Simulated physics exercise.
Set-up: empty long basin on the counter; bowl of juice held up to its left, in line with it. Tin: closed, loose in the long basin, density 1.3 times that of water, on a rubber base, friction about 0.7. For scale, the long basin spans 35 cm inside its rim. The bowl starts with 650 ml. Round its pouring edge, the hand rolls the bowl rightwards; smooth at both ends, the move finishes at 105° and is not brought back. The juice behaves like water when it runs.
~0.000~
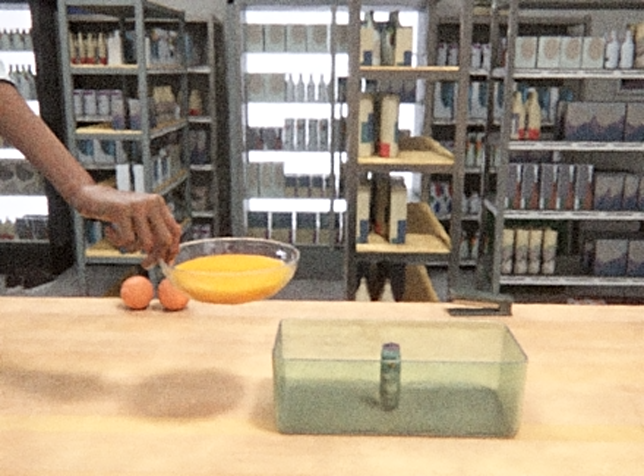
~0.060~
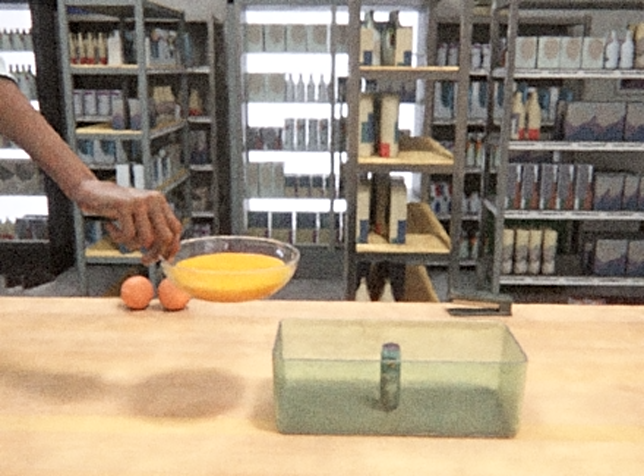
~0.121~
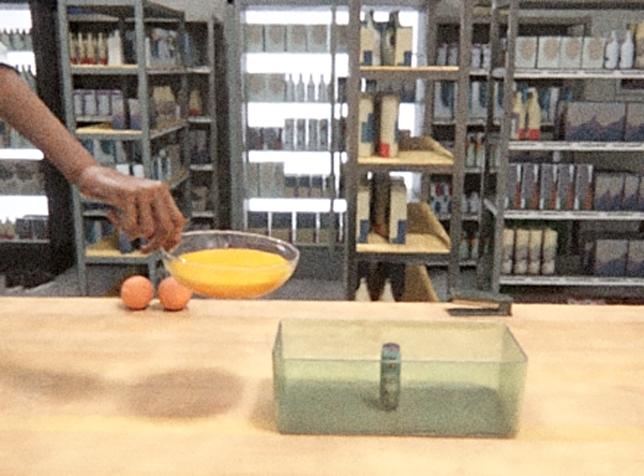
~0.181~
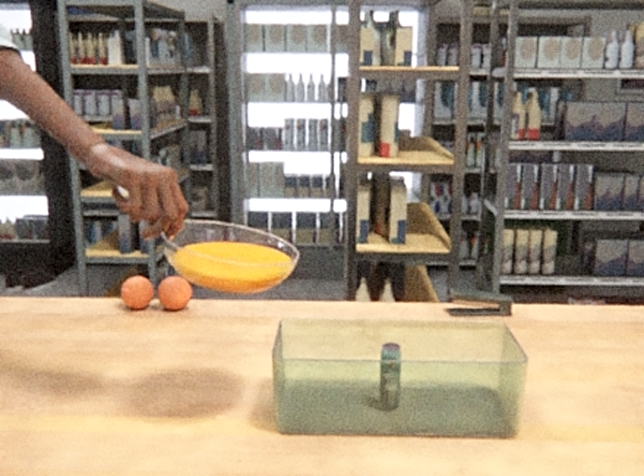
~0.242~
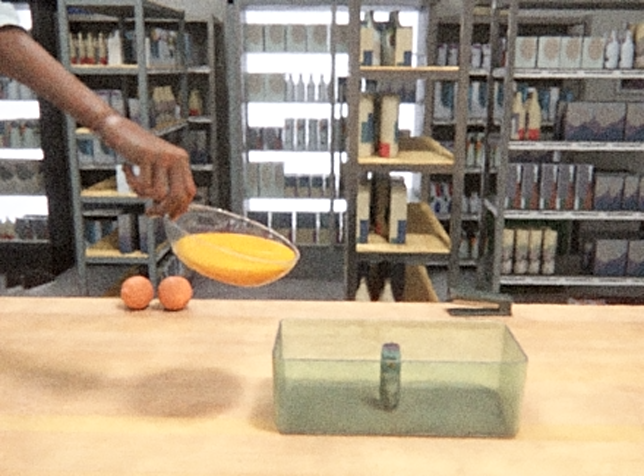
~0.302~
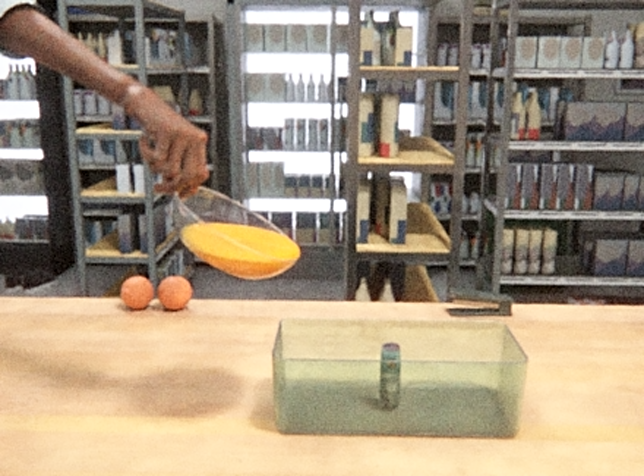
A hand reaching in from the left holds a clear glass bowl of orange-yellow juice above a pale wooden counter, seen from the front at a fixed, nearly level view. Two orange round objects sit behind it, a translucent green basin holding a small dark tin stands to its right, and stocked shelves line the background. The hand rises and rolls the bowl steadily rightwards, and the juice shifts toward its right rim.
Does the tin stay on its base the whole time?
No, it tips over.
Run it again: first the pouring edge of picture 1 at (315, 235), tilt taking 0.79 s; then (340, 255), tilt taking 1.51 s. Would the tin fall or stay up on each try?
Trial 1 - tin stays standing; trial 2 - tin stays standing.
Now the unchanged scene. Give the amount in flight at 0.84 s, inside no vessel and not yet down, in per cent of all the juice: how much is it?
About 3 percent.
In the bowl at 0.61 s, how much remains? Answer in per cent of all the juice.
Near 8 in a hundred.
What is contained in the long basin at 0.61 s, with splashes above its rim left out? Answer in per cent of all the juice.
Some 28 per cent.
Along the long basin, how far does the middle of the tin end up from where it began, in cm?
Net tin displacement: Roughly 6.5 cm.
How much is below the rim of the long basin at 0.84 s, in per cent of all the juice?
Reading: Approx. 98 %.
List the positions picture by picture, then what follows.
The first picture shows tilt 0°; pouring edge (299, 257); surface from (171, 269) to (292, 270); the long basin's rim runs from (276, 338) to (516, 342); the tin's top is at (391, 349).
The second picture shows tilt 1°; pouring edge (299, 257); surface from (171, 266) to (292, 269).
The third picture shows tilt 5°; pouring edge (298, 257); surface from (172, 261) to (292, 266).
The fourth picture shows tilt 12°; pouring edge (298, 257); surface from (173, 252) to (293, 261).
The fifth picture shows tilt 20°; pouring edge (298, 257); surface from (177, 240) to (296, 254).
The sixth picture shows tilt 30°; pouring edge (297, 257); surface from (184, 229) to (290, 246); 3 per cent is over the edge.
By 0.61 s the tilt is 87° and 8 per cent is still to pour; the tin stands where it began.
By 0.84 s the tilt is 105° and 0 per cent is still to pour; the tin leans 50°.
By 1.08 s the tilt is 105° and 0 per cent is still to pour; the tin lies on its side.
By 1.34 s the tilt is 105° and 0 per cent is still to pour; the tin lies on its side.
At rest the tin lies on its side.
